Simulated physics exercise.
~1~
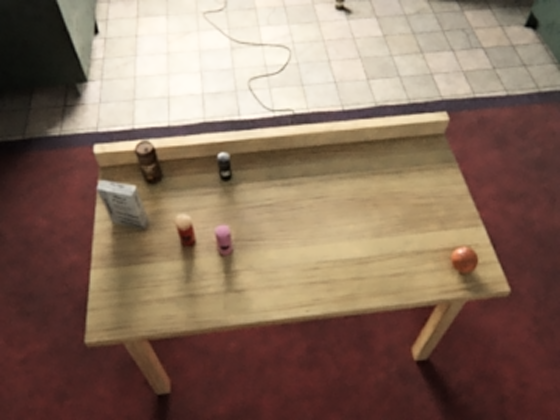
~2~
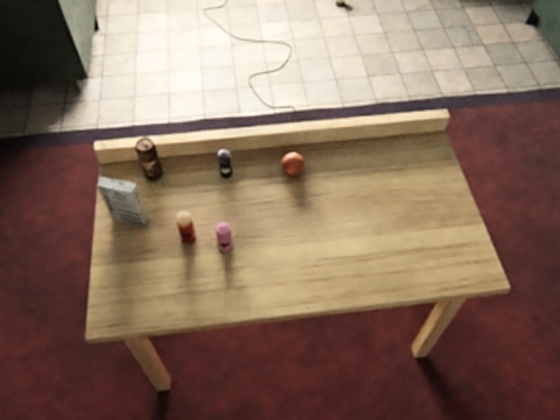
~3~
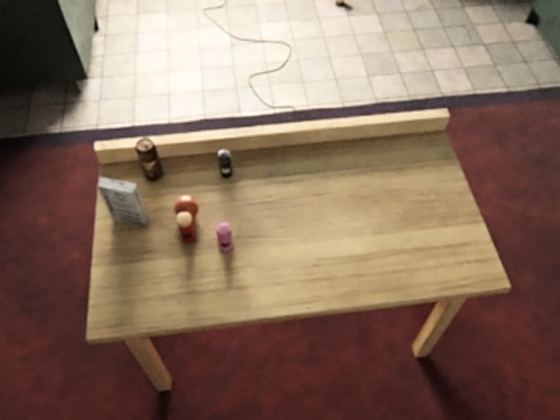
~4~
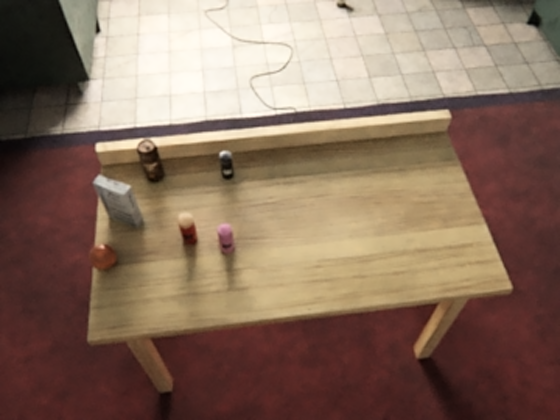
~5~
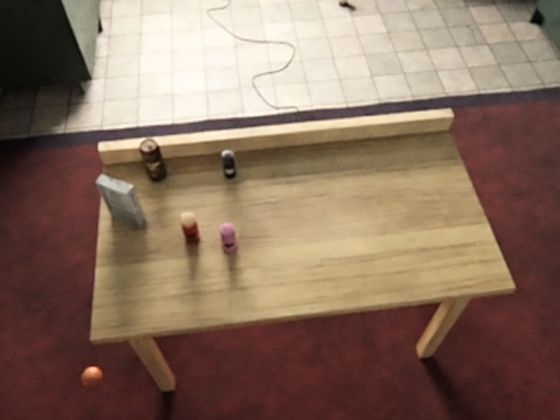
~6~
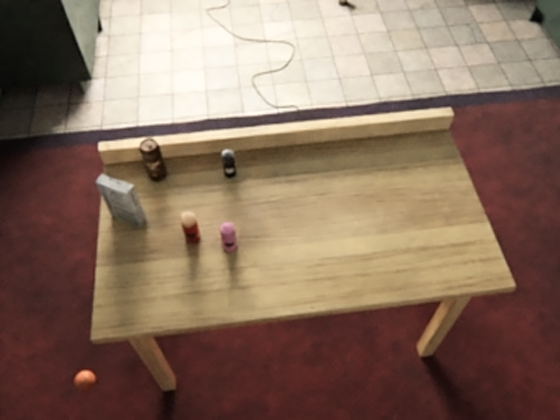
The clip opens on a wooden table with a raised rail along its far side, where an orange ball sits near the right end and a brown can, a pale packet and black, red and pink shakers stand toward the left. The ball rolls left and away at a slant to the far rail. It then turns back from the rail and travels left, passing behind the red shaker. Continuing toward the viewer, it reaches the left edge beside the packet. It drops off the table and ends on the red floor, drifting slightly left, while all five items remain upright.
